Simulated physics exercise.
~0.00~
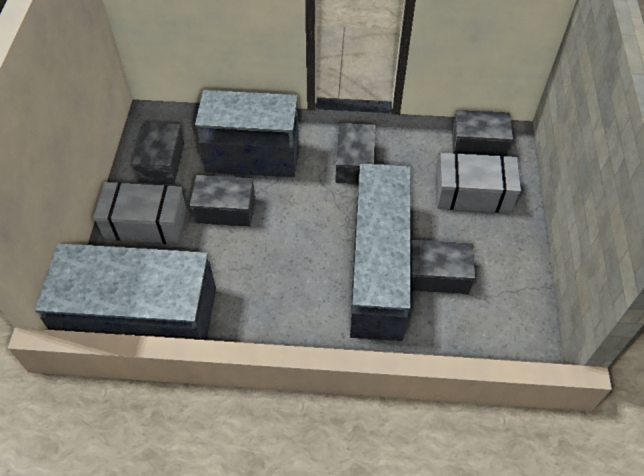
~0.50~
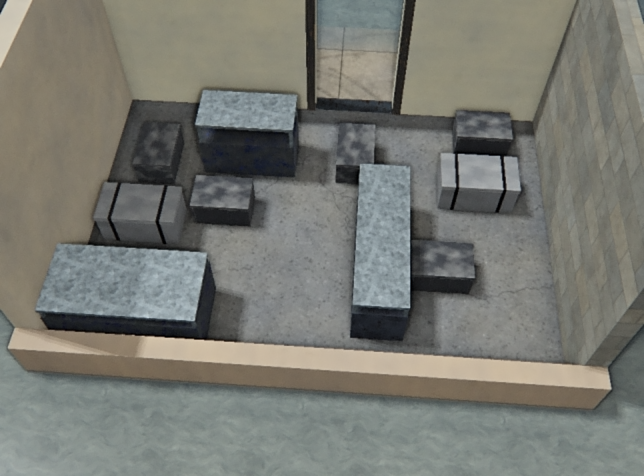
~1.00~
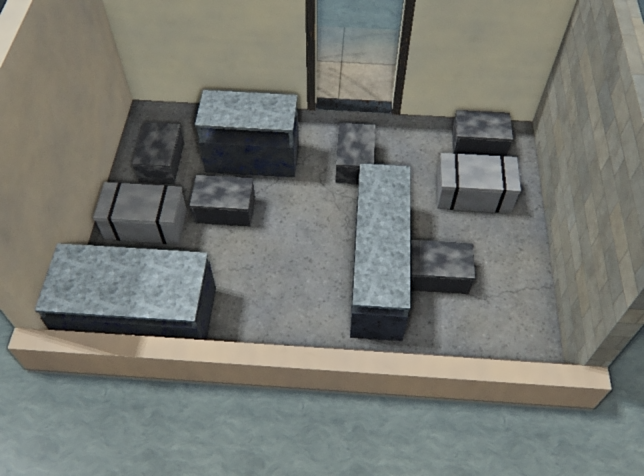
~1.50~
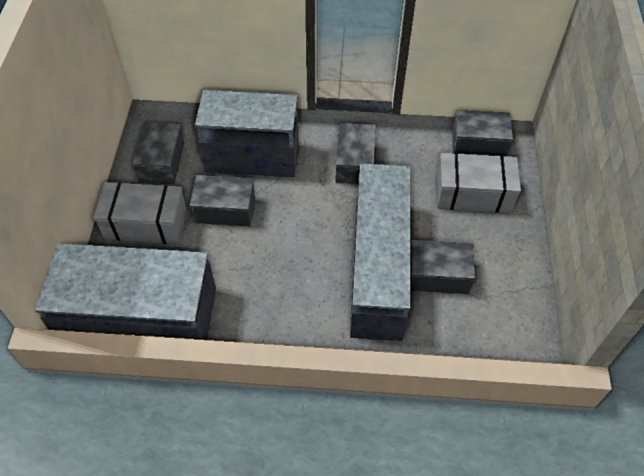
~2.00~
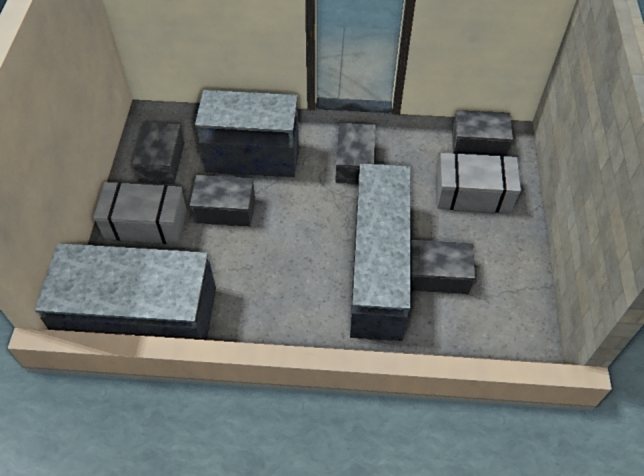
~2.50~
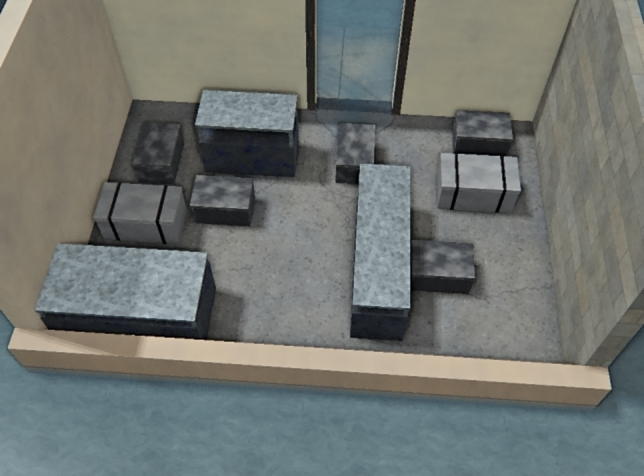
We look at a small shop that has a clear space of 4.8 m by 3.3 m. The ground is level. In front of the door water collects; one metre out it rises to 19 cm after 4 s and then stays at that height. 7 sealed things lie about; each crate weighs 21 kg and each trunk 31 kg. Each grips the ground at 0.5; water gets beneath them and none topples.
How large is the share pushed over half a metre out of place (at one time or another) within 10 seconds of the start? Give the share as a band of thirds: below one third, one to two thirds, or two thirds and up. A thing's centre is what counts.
Lowest band: Under a third.
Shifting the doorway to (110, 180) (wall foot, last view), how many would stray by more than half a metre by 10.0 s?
That gives 1 of them.
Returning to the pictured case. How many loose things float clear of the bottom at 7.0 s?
The number is 0.
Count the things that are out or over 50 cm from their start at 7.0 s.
The count is 0.
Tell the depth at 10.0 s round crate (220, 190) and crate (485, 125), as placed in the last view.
4 and 6 cm.
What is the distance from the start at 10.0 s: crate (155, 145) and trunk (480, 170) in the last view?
Respectively 0 and 20 cm.
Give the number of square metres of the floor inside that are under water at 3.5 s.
Around 1.5 m2 of it.
After 3.5 s 0 of 7 are over 50 cm from their spots; 0 afloat.
After 4.5 s 0 of 7 are over 50 cm from their spots; 0 afloat.
After 7.0 s 0 of 7 are over 50 cm from their spots; 0 afloat.
After 10.0 s 0 of 7 are over 50 cm from their spots, and 0 have been at some point; 1 afloat.
